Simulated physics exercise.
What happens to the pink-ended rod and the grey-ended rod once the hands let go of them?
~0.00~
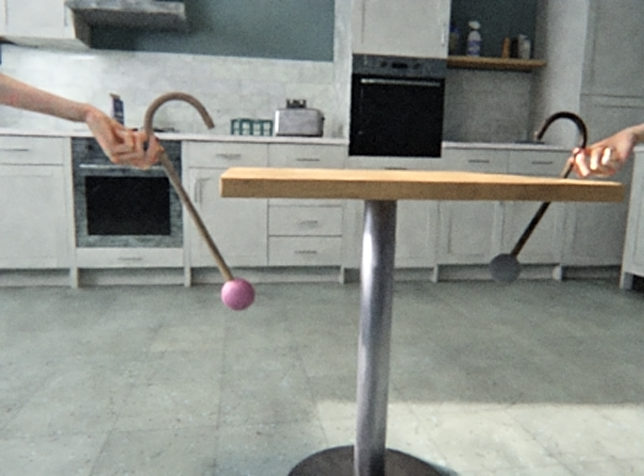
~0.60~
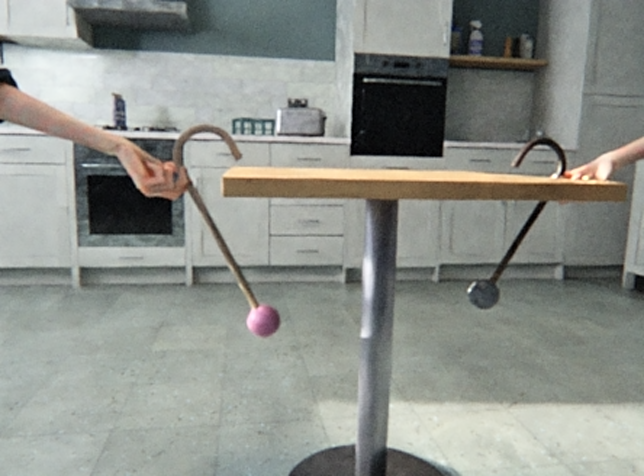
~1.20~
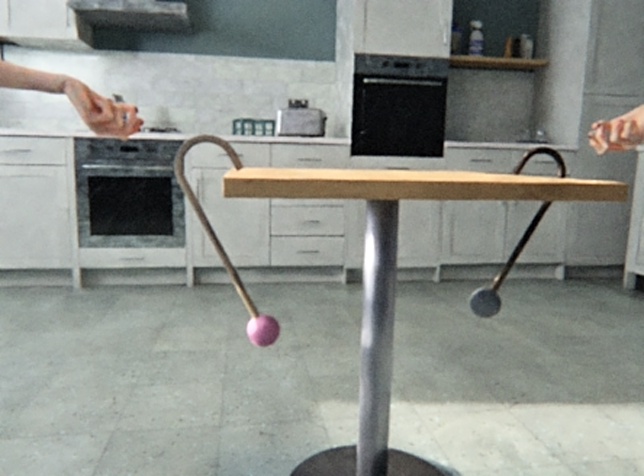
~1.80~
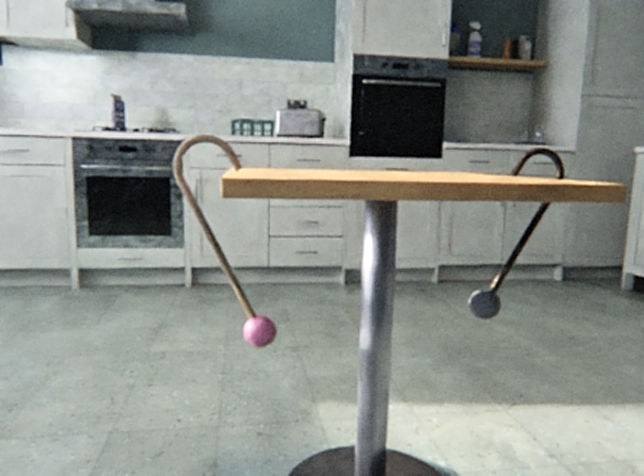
Both stay in place, with the pink-ended rod hooked on the left edge of the table and the grey-ended rod hooked at the right side.
